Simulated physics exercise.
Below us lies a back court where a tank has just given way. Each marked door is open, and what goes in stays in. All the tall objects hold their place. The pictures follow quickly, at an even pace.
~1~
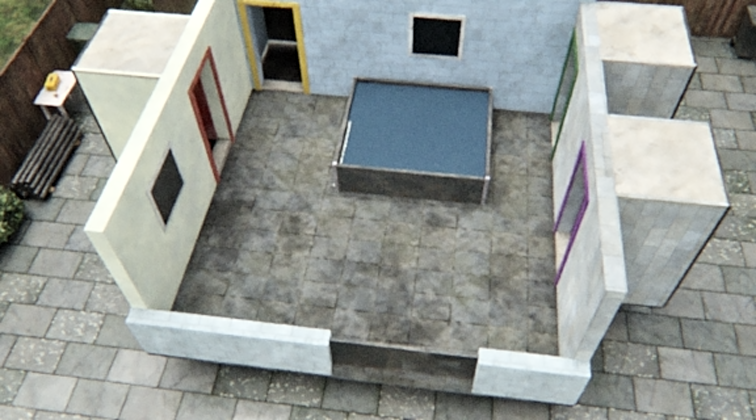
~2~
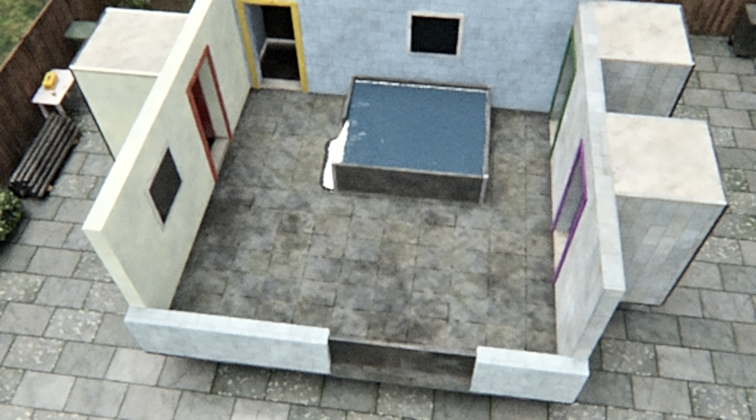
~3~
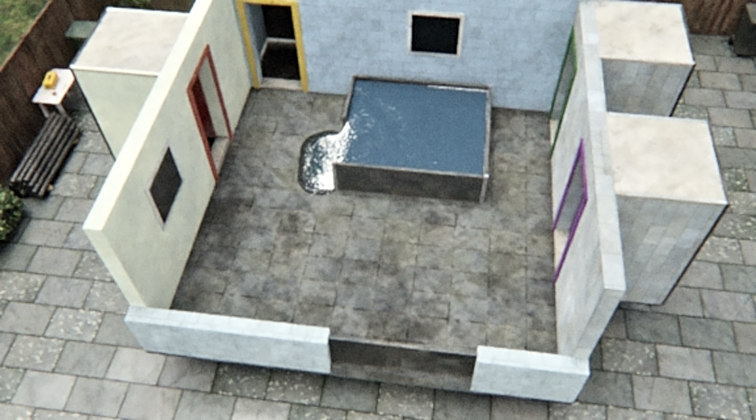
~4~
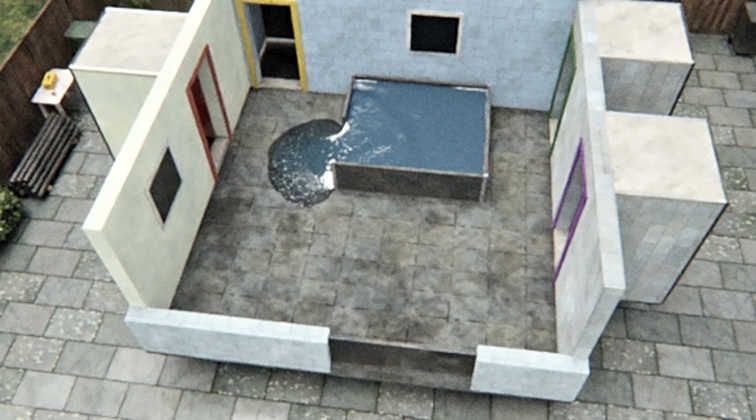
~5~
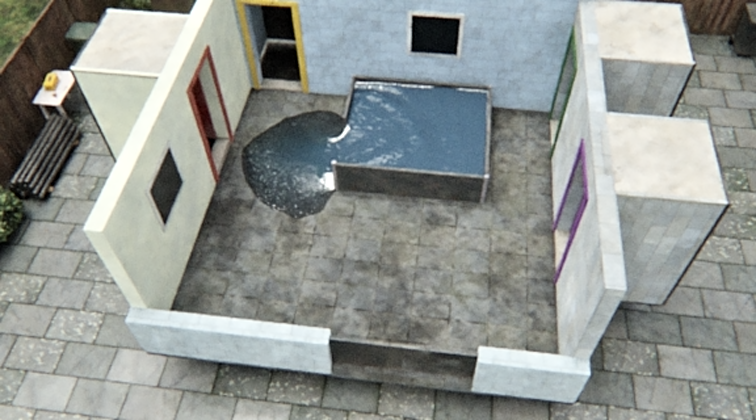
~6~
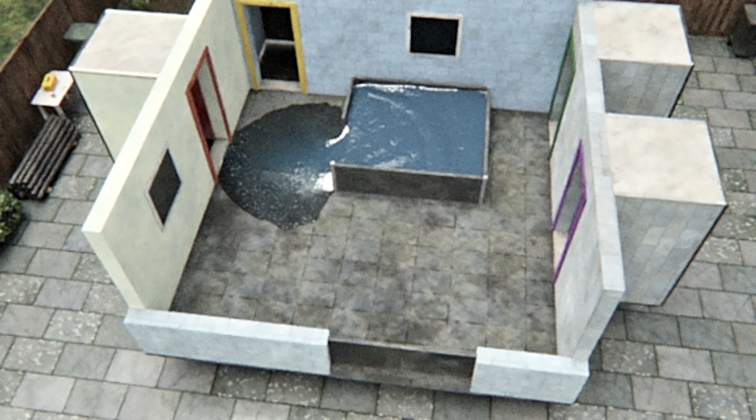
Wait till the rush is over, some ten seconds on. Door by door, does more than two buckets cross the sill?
In the end: The yellow door takes more than that; the purple door stays under that; the green door stays under that; the red door takes more than that.
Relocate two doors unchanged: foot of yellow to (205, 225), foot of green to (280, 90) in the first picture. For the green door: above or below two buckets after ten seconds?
Green door lets more in.
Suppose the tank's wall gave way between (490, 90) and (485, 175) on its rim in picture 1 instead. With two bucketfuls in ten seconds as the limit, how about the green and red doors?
In short: The green one floods; the red one stays under.
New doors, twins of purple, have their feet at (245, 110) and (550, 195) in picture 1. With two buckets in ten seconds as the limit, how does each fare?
One after the other: Passes that mark, is under.
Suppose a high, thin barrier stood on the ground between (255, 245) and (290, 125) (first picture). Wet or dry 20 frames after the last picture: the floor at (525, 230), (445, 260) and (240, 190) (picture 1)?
In turn: Dry, clear, not flooded.
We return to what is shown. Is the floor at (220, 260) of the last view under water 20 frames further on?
Answer: Under water.
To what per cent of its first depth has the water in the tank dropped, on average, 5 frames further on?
Near 78 in a hundred.
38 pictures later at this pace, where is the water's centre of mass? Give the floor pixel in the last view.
Near (348, 192).
A moment on, water covers 25 % of the floor; the yellow door wet at the sill, nothing in, the purple door not reached, the green door not reached, the red door over two buckets in.
Next, water covers 30 % of the floor; the yellow door under two buckets in, the purple door not reached, the green door not reached, the red door far over two buckets in.
Then, water covers 45 % of the floor; the yellow door over two buckets in, the purple door not reached, the green door not reached, the red door far over two buckets in.
Later, water covers 80 % of the floor; the yellow door far over two buckets in, the purple door wet at the sill, nothing in, the green door wet at the sill, nothing in, the red door far over two buckets in.
In the end, water covers 100 % of the floor; the yellow door far over two buckets in, the purple door wet at the sill, nothing in, the green door under two buckets in, the red door far over two buckets in.
